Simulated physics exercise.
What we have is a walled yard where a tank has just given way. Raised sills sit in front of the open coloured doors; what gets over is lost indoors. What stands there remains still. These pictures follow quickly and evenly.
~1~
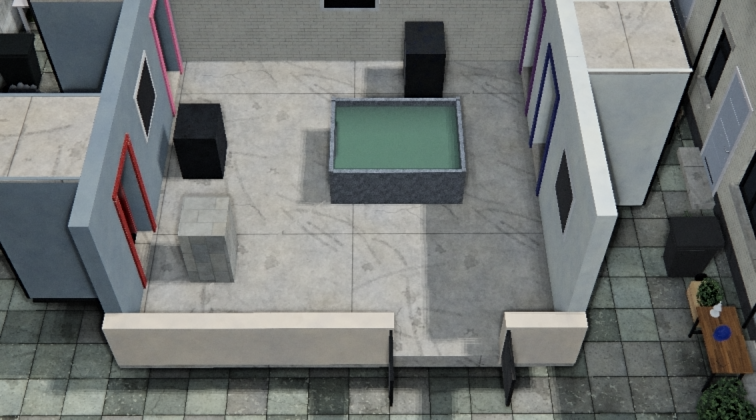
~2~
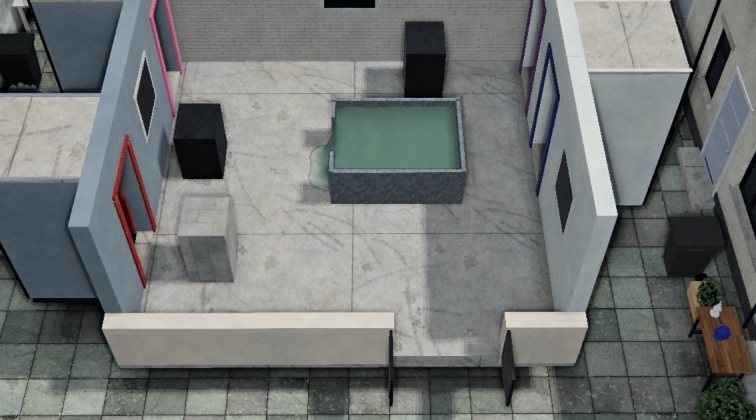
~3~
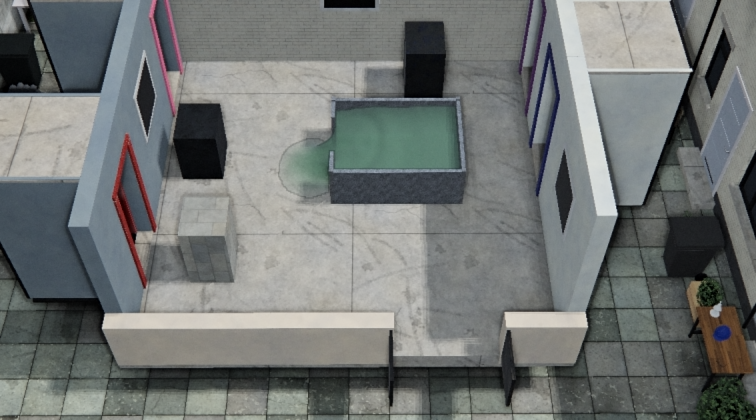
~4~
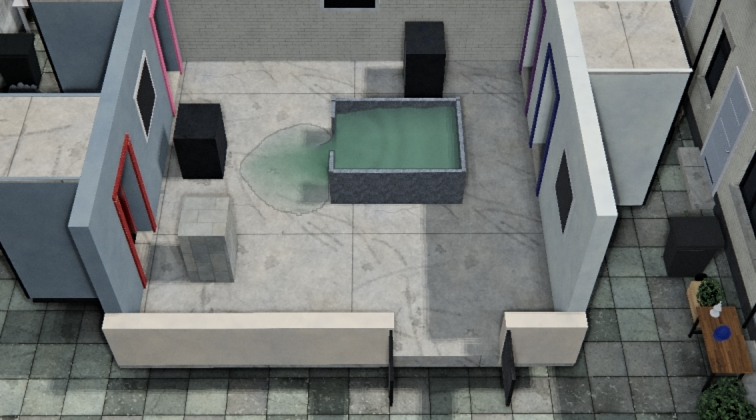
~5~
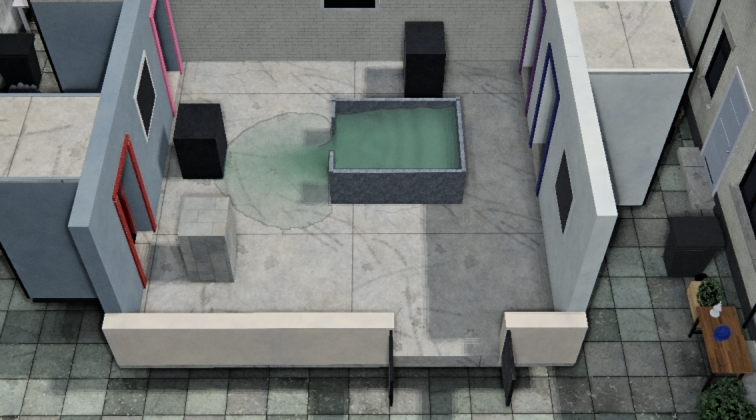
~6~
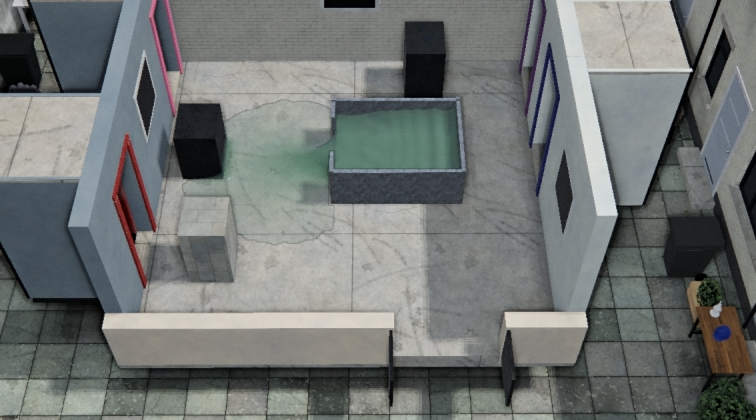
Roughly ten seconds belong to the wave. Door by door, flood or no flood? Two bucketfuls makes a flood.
At the end, the blue door never tops two buckets; the purple door never tops two buckets; the pink door tops two buckets; the red door tops two buckets.
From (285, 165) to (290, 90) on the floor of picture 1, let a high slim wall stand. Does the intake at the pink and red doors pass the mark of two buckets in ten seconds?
Note, one door at a time - pink door: Within bounds, red door: Out of bounds.
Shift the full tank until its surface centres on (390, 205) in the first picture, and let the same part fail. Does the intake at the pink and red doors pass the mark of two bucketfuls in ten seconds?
Pink: Within the limit; red: Over the limit.
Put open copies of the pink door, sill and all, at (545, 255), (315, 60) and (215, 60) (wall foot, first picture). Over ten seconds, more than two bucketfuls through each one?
Result, in listed order - doesn't reach the limit, doesn't reach the limit, gets past the limit.
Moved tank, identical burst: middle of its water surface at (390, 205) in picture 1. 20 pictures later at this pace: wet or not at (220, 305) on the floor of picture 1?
Answer: Reached.
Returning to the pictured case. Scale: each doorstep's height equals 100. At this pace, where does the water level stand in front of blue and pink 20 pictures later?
Roughly 0 per cent, then 170 per cent.
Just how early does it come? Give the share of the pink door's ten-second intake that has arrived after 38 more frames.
Estimated share: About 100 %.
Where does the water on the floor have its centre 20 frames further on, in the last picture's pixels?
I'd put it at around (304, 171).
A moment on, water covers 25 % of the floor; the blue door not reached, the purple door not reached, the pink door wet at the sill, nothing in, the red door wet at the sill, nothing in.
Next, water covers 35 % of the floor; the blue door not reached, the purple door not reached, the pink door under two buckets in, the red door over two buckets in.
Then, water covers 40 % of the floor; the blue door not reached, the purple door not reached, the pink door over two buckets in, the red door far over two buckets in.
Later, water covers 70 % of the floor; the blue door not reached, the purple door not reached, the pink door far over two buckets in, the red door far over two buckets in.
In the end, water covers 95 % of the floor; the blue door wet at the sill, nothing in, the purple door wet at the sill, nothing in, the pink door far over two buckets in, the red door far over two buckets in.
